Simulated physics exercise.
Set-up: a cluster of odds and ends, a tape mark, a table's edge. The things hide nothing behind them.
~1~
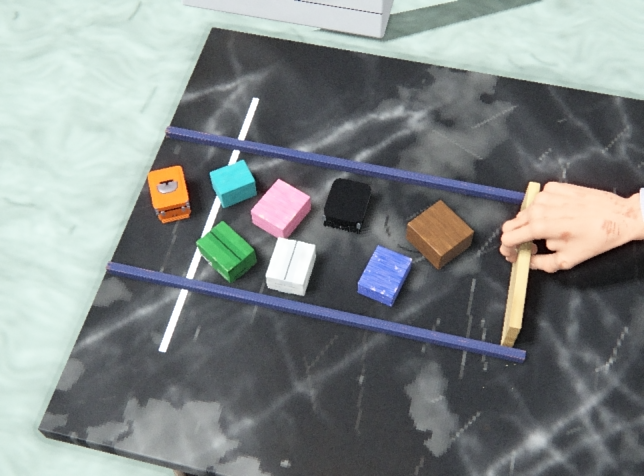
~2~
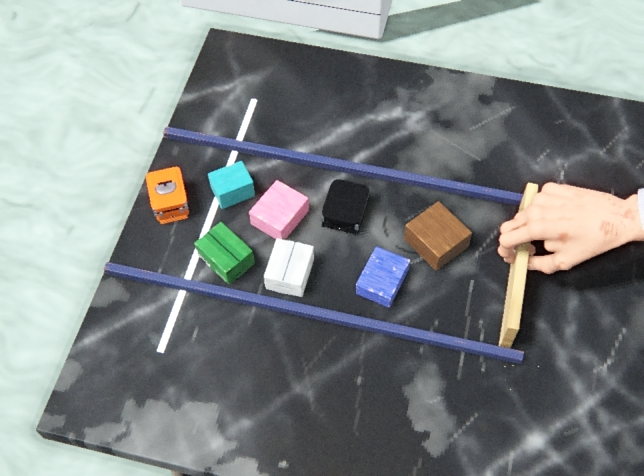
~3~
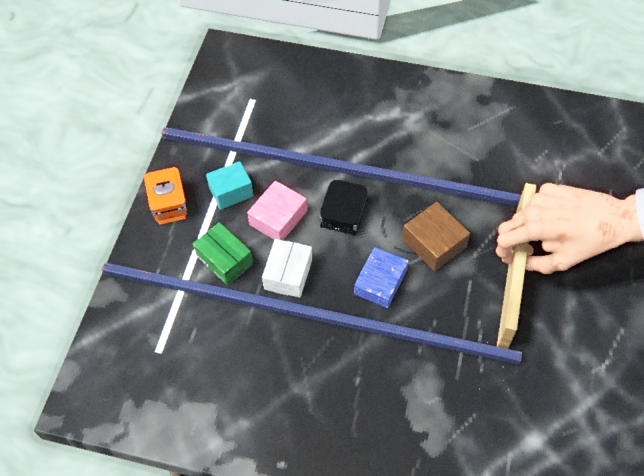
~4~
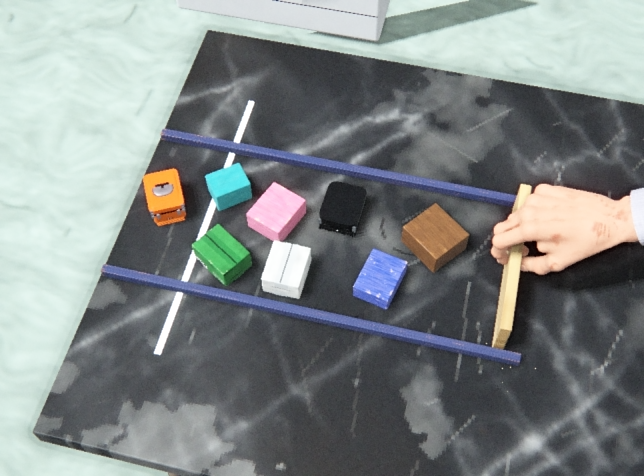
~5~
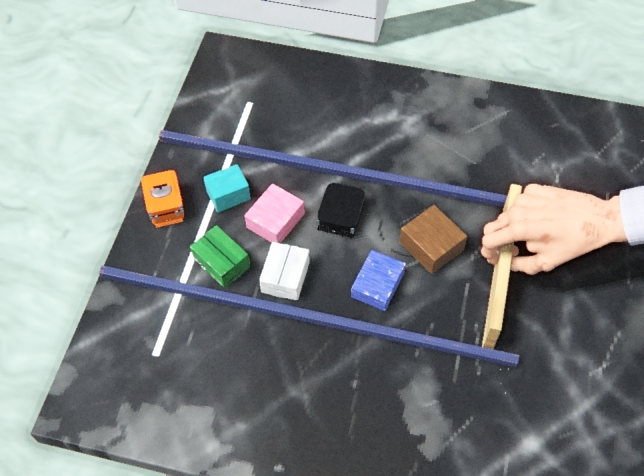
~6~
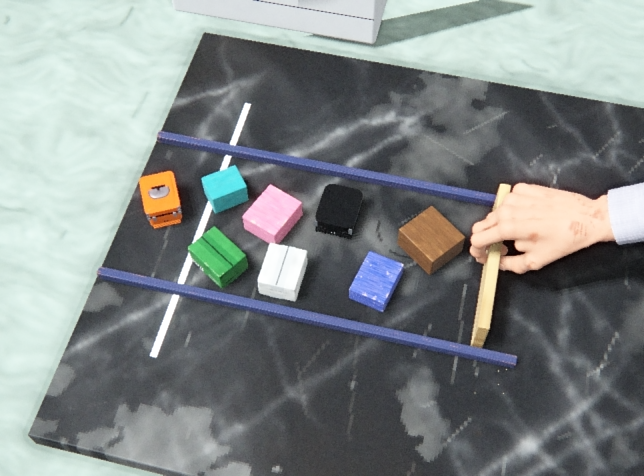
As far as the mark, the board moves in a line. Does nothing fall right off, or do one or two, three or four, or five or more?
Three or four fall off.
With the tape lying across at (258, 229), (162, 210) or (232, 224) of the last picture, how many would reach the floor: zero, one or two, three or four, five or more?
Taking the tapes one at a time, the count is 1 or 2, then 5 or more, then just one or two.
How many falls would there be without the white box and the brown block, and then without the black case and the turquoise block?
Falls come to 1 the first time and 2 the other time.
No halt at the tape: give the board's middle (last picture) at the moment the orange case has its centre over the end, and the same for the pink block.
With the orange case it sits around (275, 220), with the pink block around (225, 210).
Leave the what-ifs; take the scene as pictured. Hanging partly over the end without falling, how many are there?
The tally is 1.
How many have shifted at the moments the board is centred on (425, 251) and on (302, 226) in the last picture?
So 1, and at the other place 8.
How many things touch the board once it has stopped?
2 in contact.
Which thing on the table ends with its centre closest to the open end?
That's the black case, it ends up nearest.
A little later, none off yet; orange case at rest near (162, 200); turquoise block at rest near (225, 189); green box at rest near (218, 258).
Next, none off yet; orange case moving near (155, 200); turquoise block shifted about its own width near (188, 184); green box moving near (210, 256).
Later still, none off yet; orange case tilted well over near (107, 205); turquoise block shifted well along near (139, 167); green box shifted well along near (140, 248).
When it is over, the number that fall off is three or four; down, pink block, green box, turquoise block and orange case.
